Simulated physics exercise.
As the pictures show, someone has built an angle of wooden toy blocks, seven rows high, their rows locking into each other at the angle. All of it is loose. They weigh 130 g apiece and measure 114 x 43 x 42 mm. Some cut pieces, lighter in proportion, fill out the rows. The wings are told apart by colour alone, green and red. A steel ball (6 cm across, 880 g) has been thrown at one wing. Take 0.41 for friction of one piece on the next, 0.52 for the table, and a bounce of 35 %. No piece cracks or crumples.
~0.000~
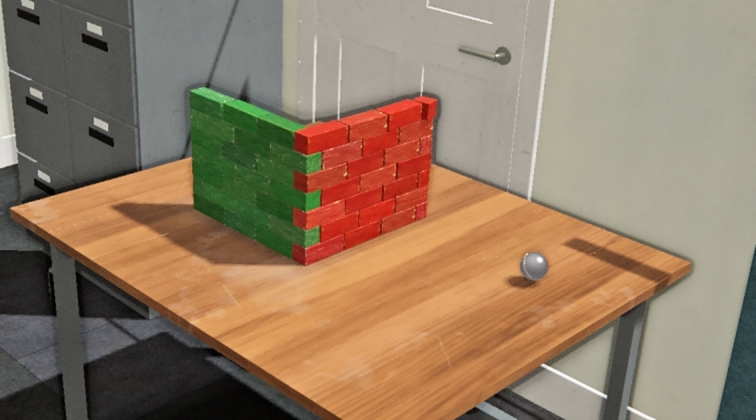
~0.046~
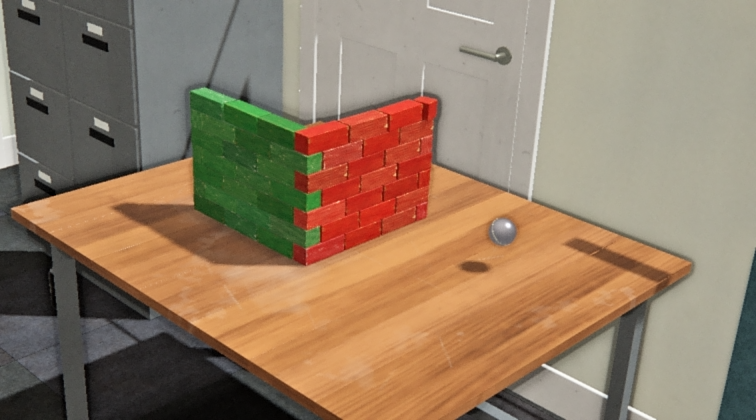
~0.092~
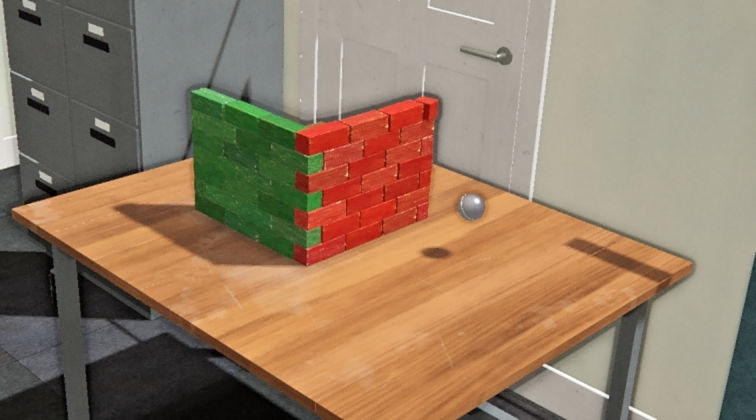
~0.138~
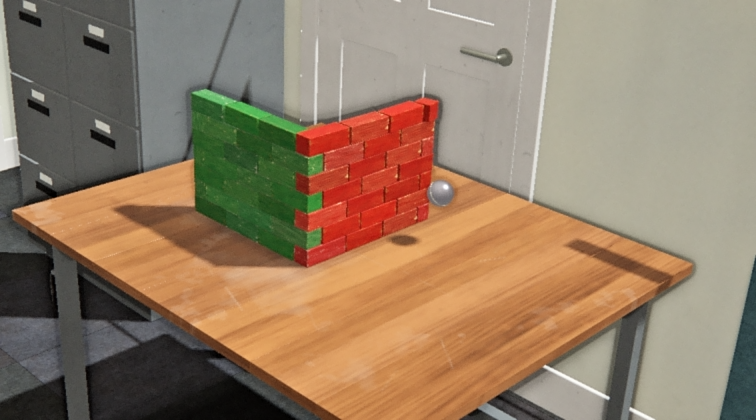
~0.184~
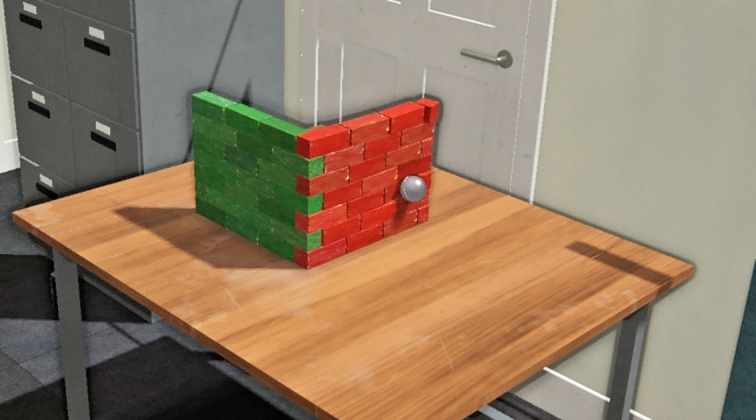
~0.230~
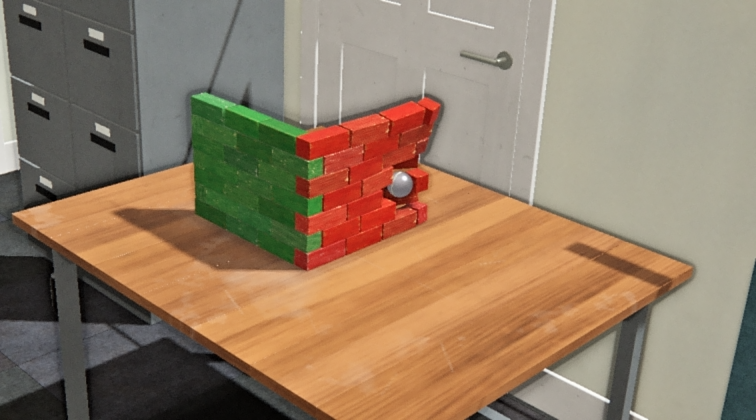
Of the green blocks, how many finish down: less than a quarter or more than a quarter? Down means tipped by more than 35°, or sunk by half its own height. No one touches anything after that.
The part is under a quarter.
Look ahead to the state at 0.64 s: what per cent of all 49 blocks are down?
20 per cent by then.
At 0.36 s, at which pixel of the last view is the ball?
Around (365, 202).
After 0.36 s, ball still moving; none of the 24 green blocks down (7 of 49 in all colours); top green block unmoved; top red block leaning 4°.
After 0.64 s, ball still moving; none of the 24 green blocks down (9 of 49 in all colours); top green block unmoved.
At rest (1.5 s), ball rolling away; none of the 24 green blocks down (9 of 49 in all colours); top green block unmoved; top red block unmoved. That is 0 per cent. As the last picture would show them, middles, top green block near (283, 137), top red block near (363, 132).
